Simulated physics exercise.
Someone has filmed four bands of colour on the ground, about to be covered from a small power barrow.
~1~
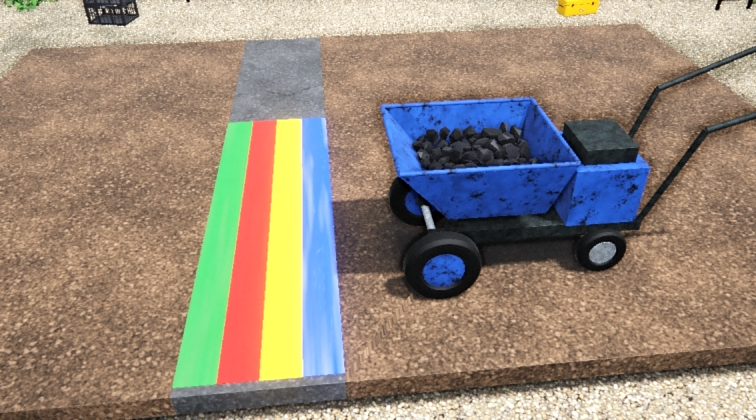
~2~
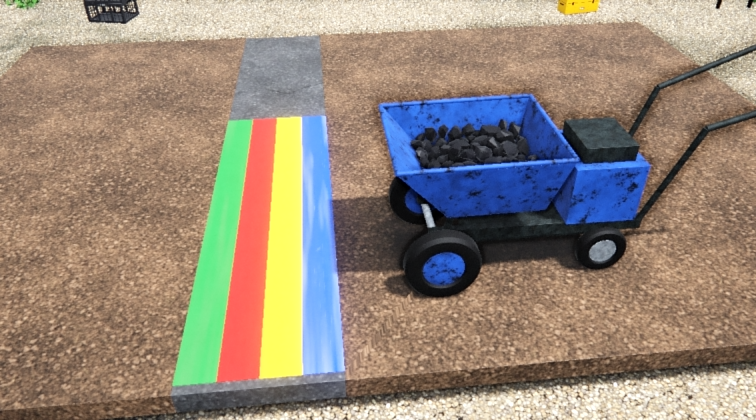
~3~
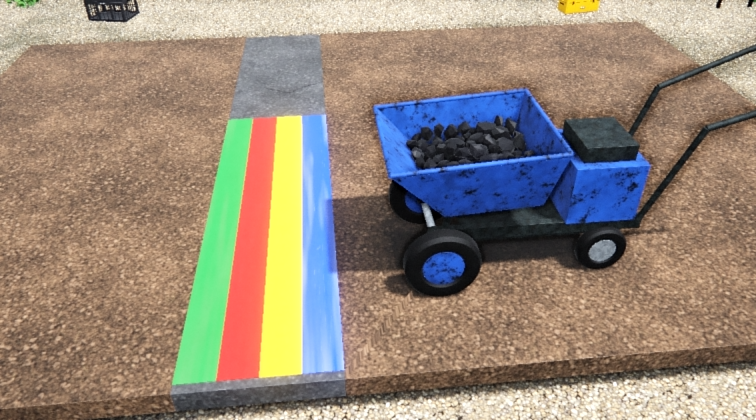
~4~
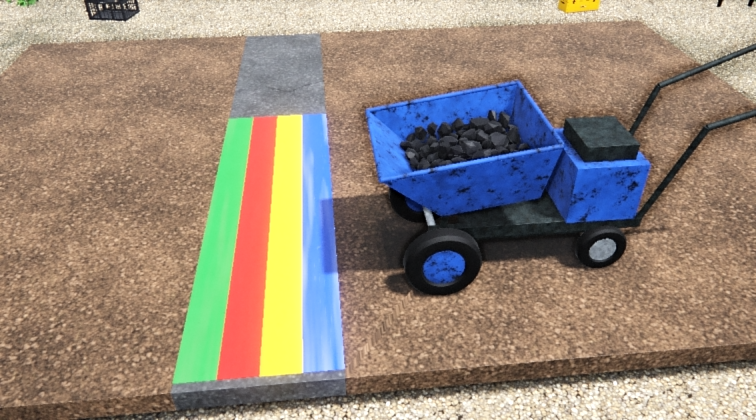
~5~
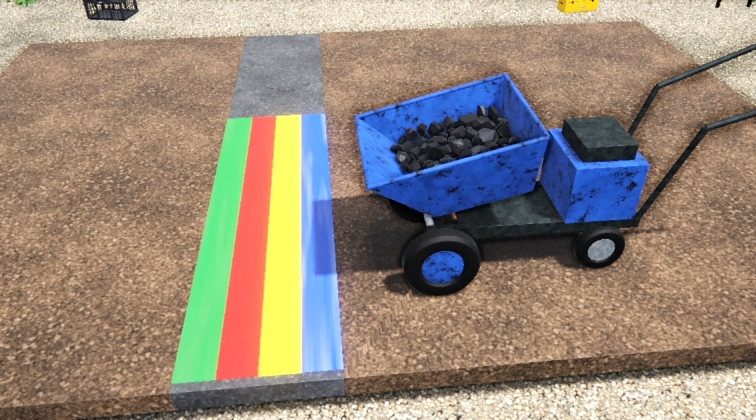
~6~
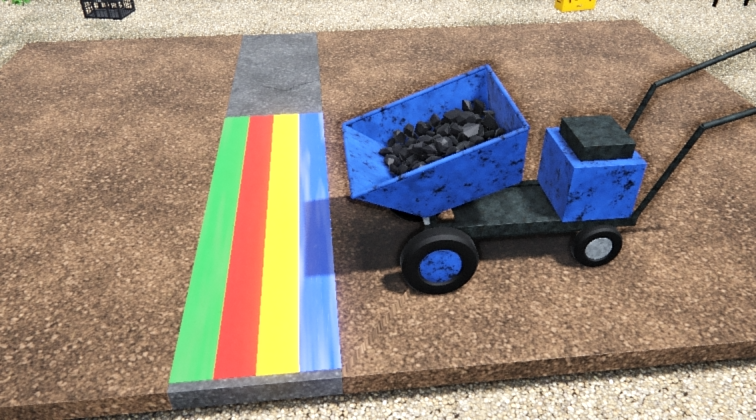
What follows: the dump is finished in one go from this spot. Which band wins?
Most covered: The yellow band.
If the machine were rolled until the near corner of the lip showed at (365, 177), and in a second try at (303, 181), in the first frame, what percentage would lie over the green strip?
Roughly 20 per cent, and 30 per cent.
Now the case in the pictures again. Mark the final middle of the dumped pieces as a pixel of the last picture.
Roughly at (273, 255).
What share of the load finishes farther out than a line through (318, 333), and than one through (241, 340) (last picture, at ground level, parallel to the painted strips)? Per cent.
The first gives 80 %, the second 20 %.
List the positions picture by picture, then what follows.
The first frame shows lip of the skip at (400, 175), level; top of the load at (483, 143), lumps of coal; blue strip at (322, 333); yellow strip at (282, 337); red strip at (242, 340); green strip at (202, 343).
The second frame shows lip of the skip at (397, 174), tipped barely; top of the load at (481, 141).
The third frame shows lip of the skip at (391, 176), tipped barely; top of the load at (484, 154).
The fourth frame shows lip of the skip at (381, 180), tipped a little; top of the load at (490, 145).
The fifth frame shows lip of the skip at (368, 188), tipped clearly; top of the load at (479, 141).
The sixth frame shows lip of the skip at (353, 196), tipped clearly; top of the load at (477, 134); blue strip at (319, 329); yellow strip at (279, 332); red strip at (239, 335); green strip at (198, 338).
Soon, skip tipped steeply; all in the skip.
A while on, skip tipped right over; about two thirds in the skip; a small part over the blue strip; about a quarter over the yellow strip; a stray few over the red strip.
Towards the end, skip tipped right over; about a quarter in the skip; a small part over the blue strip; about a third over the yellow strip; about a quarter over the red strip; a small part over the green strip; a small part off the paint.
Finally, skip tipped right over; about a quarter in the skip; a small part over the blue strip; about a third over the yellow strip; a small part over the red strip; a small part over the green strip; a small part off the paint.
